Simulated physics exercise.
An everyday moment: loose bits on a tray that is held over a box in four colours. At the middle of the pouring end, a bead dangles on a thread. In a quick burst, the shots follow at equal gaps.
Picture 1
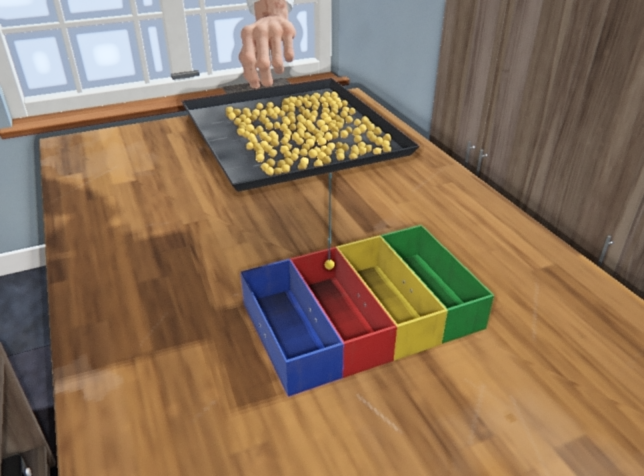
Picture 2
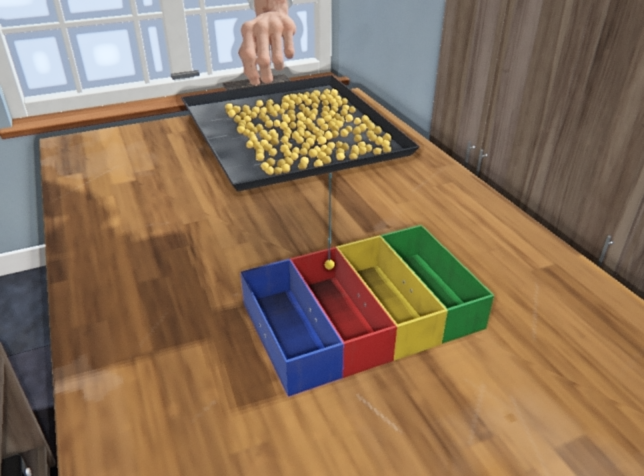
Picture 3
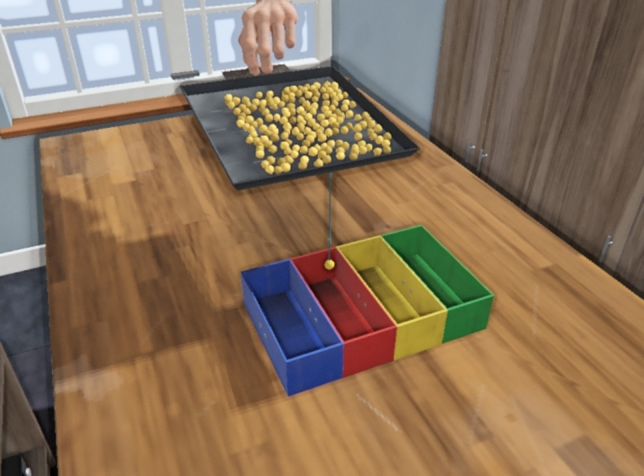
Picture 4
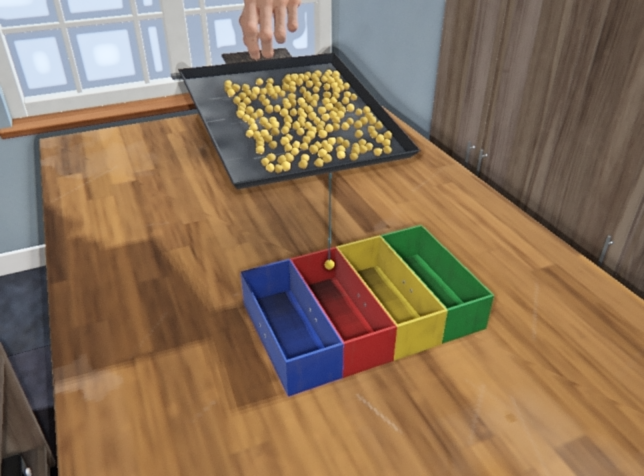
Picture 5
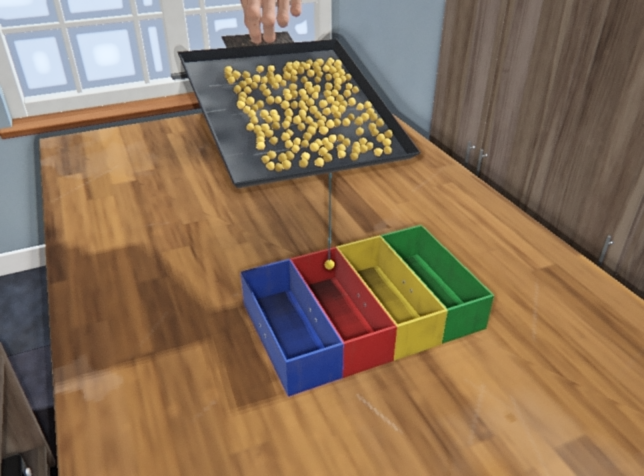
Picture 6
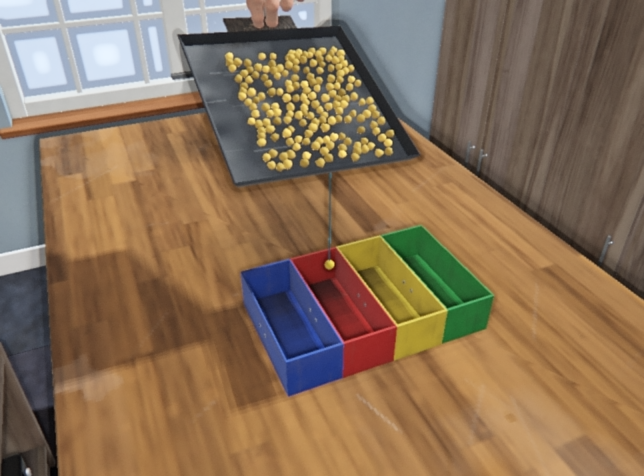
On a wooden table by a window, a hand above a dark tray of small yellow balls lowered to its far edge, then that edge rose steadily while the four-coloured box stayed still.
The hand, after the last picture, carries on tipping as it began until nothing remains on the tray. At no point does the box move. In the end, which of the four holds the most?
The yellow cell holds the most.
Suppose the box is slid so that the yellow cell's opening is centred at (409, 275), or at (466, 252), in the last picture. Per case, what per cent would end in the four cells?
Result: 90 % and 70 %.
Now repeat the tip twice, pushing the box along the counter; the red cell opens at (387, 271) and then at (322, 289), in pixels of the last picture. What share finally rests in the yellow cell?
In the first position around 20 percent, in the second around 30 percent.
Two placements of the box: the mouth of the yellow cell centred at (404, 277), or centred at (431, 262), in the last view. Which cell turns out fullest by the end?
So the first one goes to the cell in yellow and the second to the red one.
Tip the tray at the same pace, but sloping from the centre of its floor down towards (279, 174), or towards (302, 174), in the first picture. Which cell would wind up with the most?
The first time it is that blue cell, and the second time it is blue.
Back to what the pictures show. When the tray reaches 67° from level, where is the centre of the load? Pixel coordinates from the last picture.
In the last view, the load is centred near (366, 161).
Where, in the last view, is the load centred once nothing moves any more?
Close to (392, 319) in the last picture.
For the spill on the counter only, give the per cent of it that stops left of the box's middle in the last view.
Roughly 10 %.
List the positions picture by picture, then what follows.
Corners of the pouring end at (237, 180) and (412, 145), level; middle of the load at (303, 129), puffed corn balls; bead on its thread at (329, 265); blue cell at (315, 366); red cell at (369, 348); yellow cell at (420, 332); green cell at (468, 316), in the first frame.
Corners of the pouring end at (237, 180) and (412, 145), level; middle of the load at (303, 127), in the second frame.
Corners of the pouring end at (237, 179) and (412, 146), tipped barely, lowest at the right corner; middle of the load at (303, 122), in the third frame.
Corners of the pouring end at (238, 179) and (413, 148), tipped a little, lowest at the right corner; middle of the load at (303, 115), in the fourth frame.
Corners of the pouring end at (238, 178) and (413, 150), tipped clearly, lowest at the right corner; middle of the load at (305, 109), in the fifth frame.
Corners of the pouring end at (239, 178) and (413, 151), tipped clearly, lowest at the right corner; middle of the load at (306, 103); blue cell at (315, 366); red cell at (369, 348); yellow cell at (420, 332); green cell at (468, 316), in the sixth frame.
Soon, tray tipped steeply; most on the tray; about a quarter falling or outside the box.
A while on, tray tipped past a quarter turn; about a third in the yellow cell; about a quarter in the red cell; about a quarter in the green cell; a small part in the blue cell; about a quarter falling or outside the box.
Towards the end, tray tipped past a quarter turn; about a third in the yellow cell; about a quarter in the red cell; about a quarter in the green cell; a small part in the blue cell; a small part falling or outside the box.
Finally, tray tipped past a quarter turn; about a third in the yellow cell; about a quarter in the red cell; about a quarter in the green cell; a small part in the blue cell; a small part outside the box.
